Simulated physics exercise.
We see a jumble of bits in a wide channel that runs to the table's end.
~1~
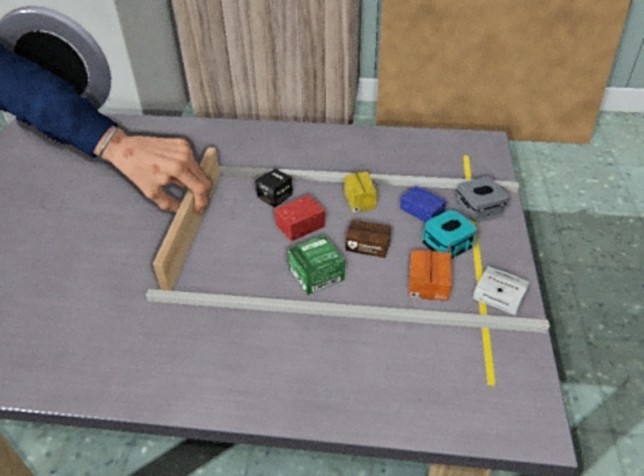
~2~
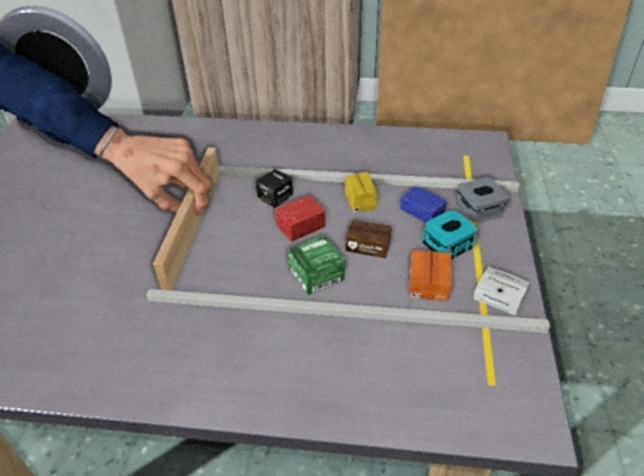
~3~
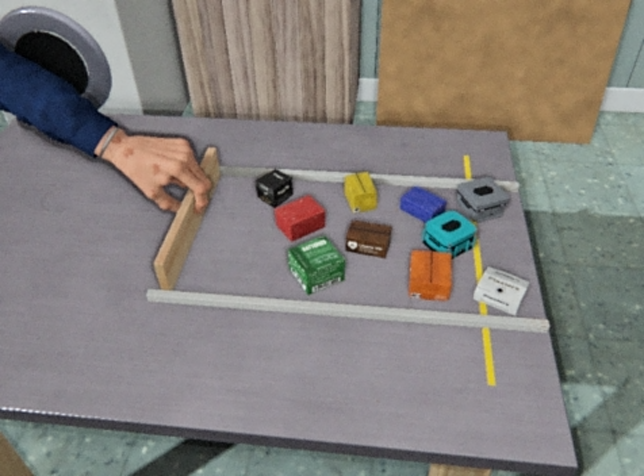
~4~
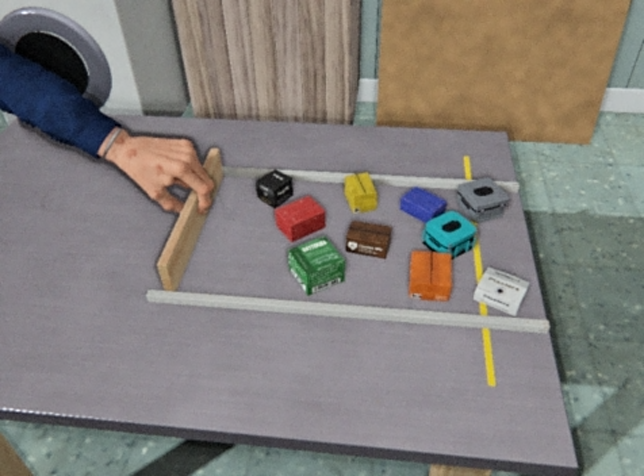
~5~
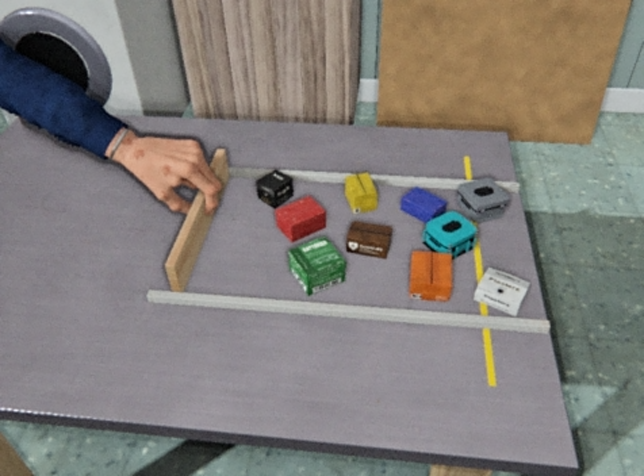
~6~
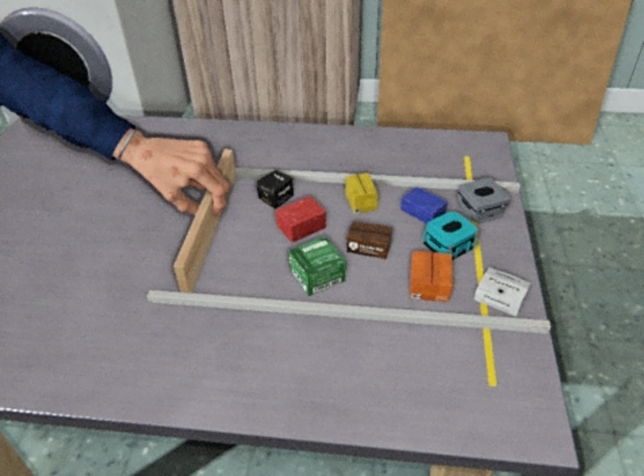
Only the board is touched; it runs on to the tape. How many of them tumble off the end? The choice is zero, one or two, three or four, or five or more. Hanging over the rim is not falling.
As it turns out, the number that fall off is three or four.
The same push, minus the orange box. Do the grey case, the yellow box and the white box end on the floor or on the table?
The grey case tumbles off, the yellow box stays on, the white box comes down.
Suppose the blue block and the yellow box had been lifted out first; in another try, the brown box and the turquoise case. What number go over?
Fallen: 2, and 4 in the other try.
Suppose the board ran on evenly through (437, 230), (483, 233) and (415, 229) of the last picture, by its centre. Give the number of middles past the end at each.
Place by place, 2, 4 and 0.
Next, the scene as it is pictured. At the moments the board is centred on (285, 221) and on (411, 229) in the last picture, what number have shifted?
First 2, then 10.
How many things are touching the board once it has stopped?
In contact: 4.
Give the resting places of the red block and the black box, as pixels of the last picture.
The red block stops around (492, 218); the black box around (487, 195).
Early on, none off yet; white box at rest near (502, 291); grey case at rest near (482, 201); turquoise case at rest near (450, 236).
A while later, none off yet; white box travelled about its own width near (548, 291); grey case leaning a little near (534, 203); turquoise case travelled about its own width near (484, 239).
Finally, the number that fall off is three or four; lost, blue block, orange box, grey case and white box.
